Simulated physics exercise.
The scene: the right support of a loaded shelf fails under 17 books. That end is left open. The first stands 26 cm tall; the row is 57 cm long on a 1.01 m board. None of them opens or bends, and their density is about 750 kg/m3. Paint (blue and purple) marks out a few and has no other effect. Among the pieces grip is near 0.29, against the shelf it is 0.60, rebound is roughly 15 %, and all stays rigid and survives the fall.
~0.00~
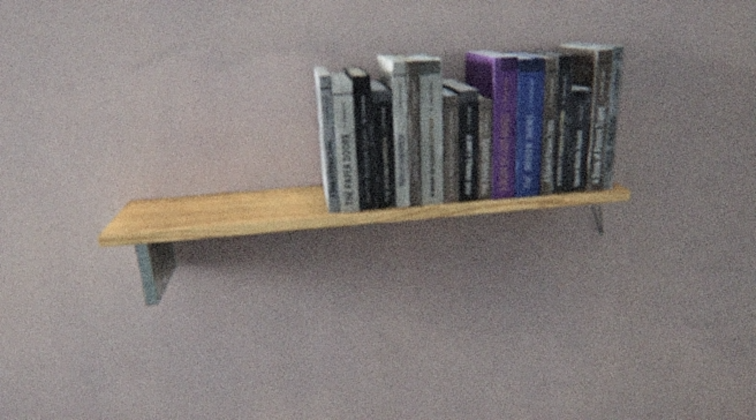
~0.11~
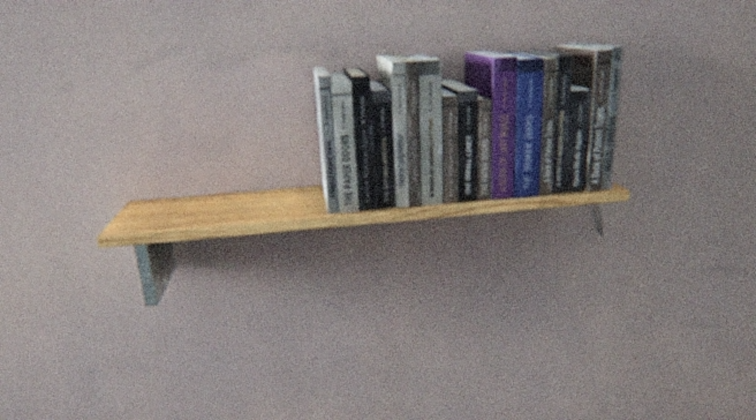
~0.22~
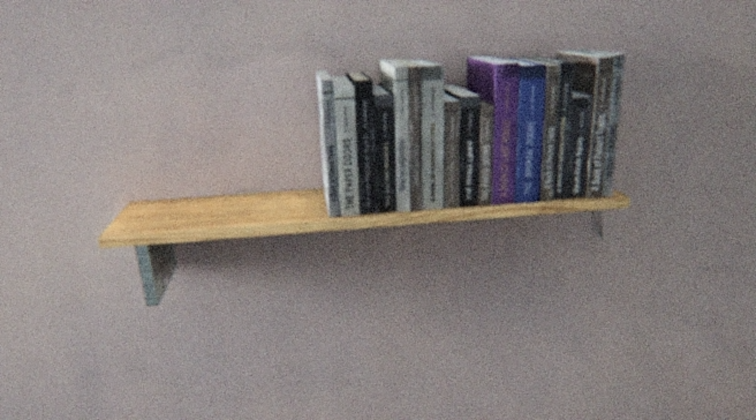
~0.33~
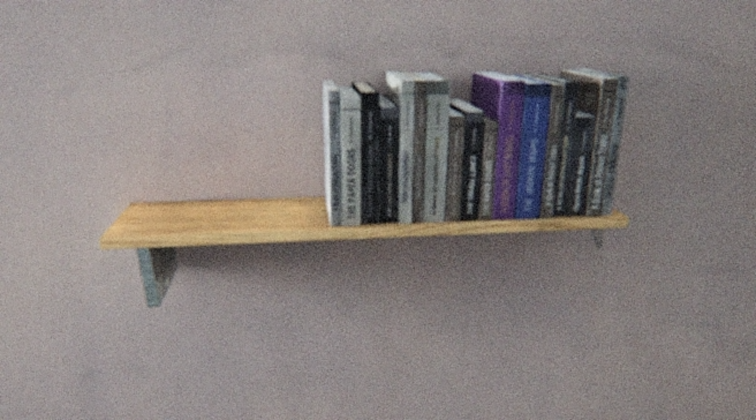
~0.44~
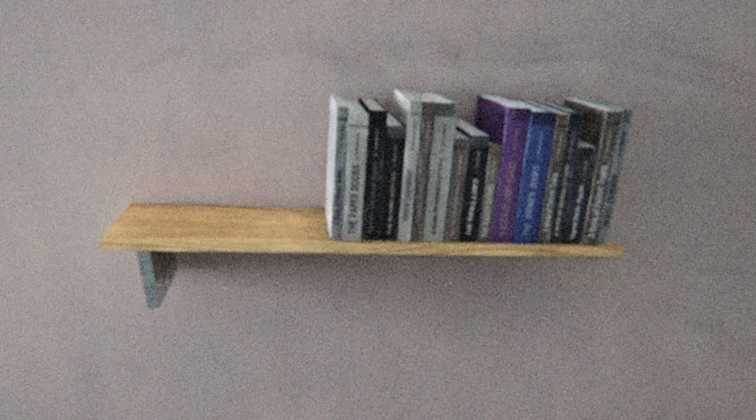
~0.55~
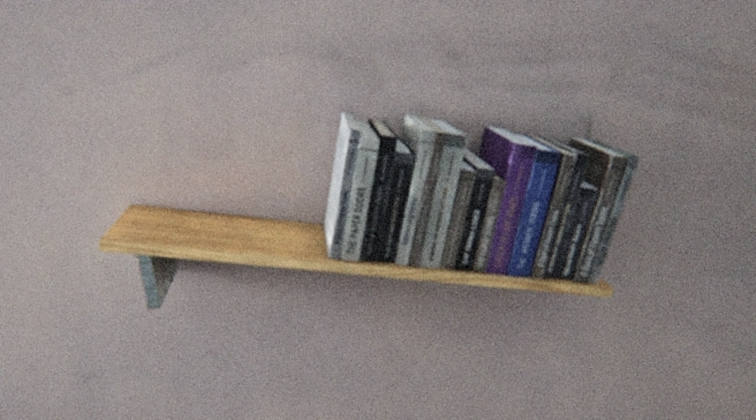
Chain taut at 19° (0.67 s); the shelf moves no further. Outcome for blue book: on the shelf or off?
It will come off the shelf.
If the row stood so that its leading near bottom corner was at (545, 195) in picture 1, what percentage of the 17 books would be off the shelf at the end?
With that placement, 10 in a hundred.
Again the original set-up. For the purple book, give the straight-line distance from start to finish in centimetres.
Displacement of purple: 130 cm.
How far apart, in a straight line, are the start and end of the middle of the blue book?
It ends some 130 cm from where it began.
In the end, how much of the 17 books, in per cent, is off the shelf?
It works out at roughly 40 per cent.
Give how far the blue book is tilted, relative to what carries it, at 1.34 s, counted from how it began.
Near 100 degrees from how it began.
After 0.78 s, none of the 17 books off the shelf, 17 disturbed; blue book leaning 28°; purple book leaning 27°.
After 1.34 s, 5 of the 17 books off the shelf; blue book on its side; purple book on its side.
By the end (2.0 s), 7 of the 17 books off the shelf; blue book on its side; purple book on its side.
